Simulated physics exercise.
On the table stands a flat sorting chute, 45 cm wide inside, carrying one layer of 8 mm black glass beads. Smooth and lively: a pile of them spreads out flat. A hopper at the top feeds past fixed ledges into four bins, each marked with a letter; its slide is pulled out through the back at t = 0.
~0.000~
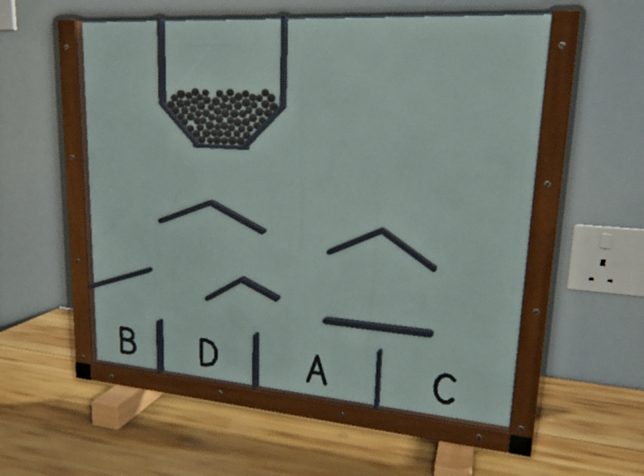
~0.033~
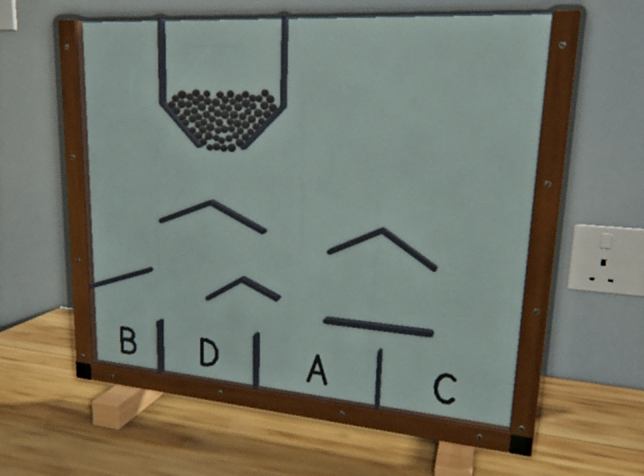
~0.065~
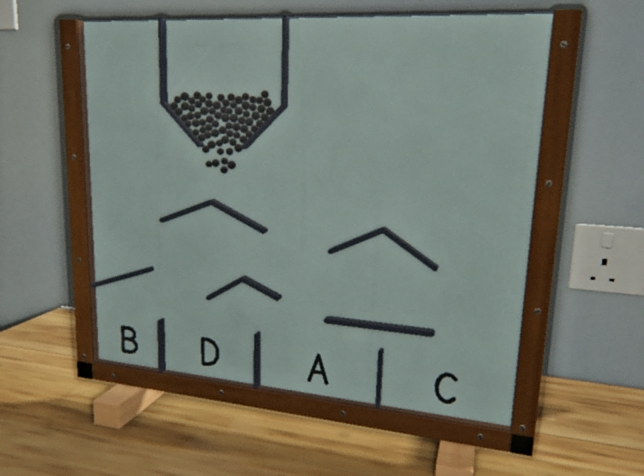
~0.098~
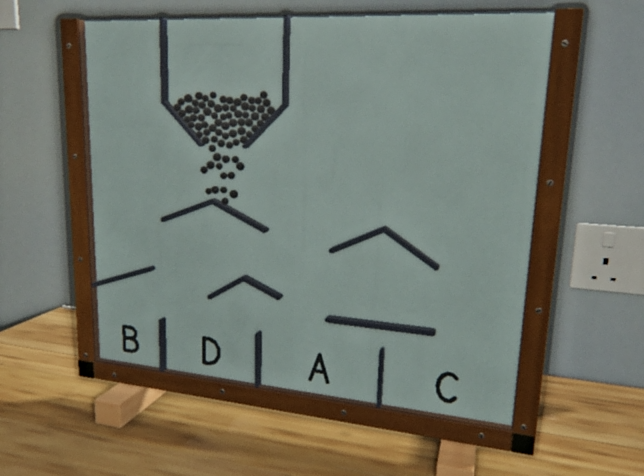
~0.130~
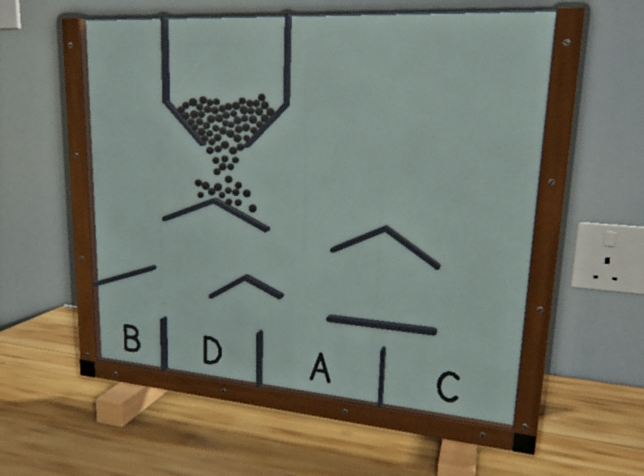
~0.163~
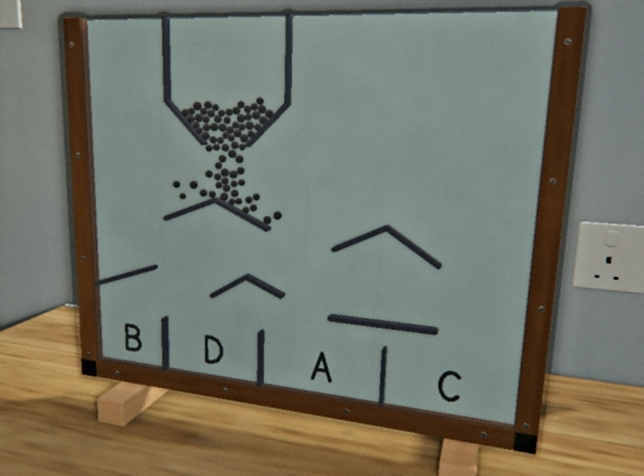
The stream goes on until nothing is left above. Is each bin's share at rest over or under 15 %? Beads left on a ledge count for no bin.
Bin A: Over; bin B: Under; bin C: Over; bin D: Under 15 %.
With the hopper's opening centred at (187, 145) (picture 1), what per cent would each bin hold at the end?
Bin A: 5; bin B: 0; bin C: 10; bin D: 25.
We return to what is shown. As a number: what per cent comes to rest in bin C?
Roughly 25 per cent.
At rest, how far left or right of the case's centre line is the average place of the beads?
Some 1 cm left of it.
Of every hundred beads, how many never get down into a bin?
About 40 per cent.
By 0.24 s 70 % have left the hopper; down in the bins, nothing yet.
By 0.34 s 95 % have left the hopper; down in the bins, nothing yet.
By 0.55 s 100 % have left the hopper; down in the bins, A 20 %, C 5 %, D 5 %.
All still by 1.9 s, A 30 %, B 0 %, C 25 %, D 5 %, left higher up 40 %.
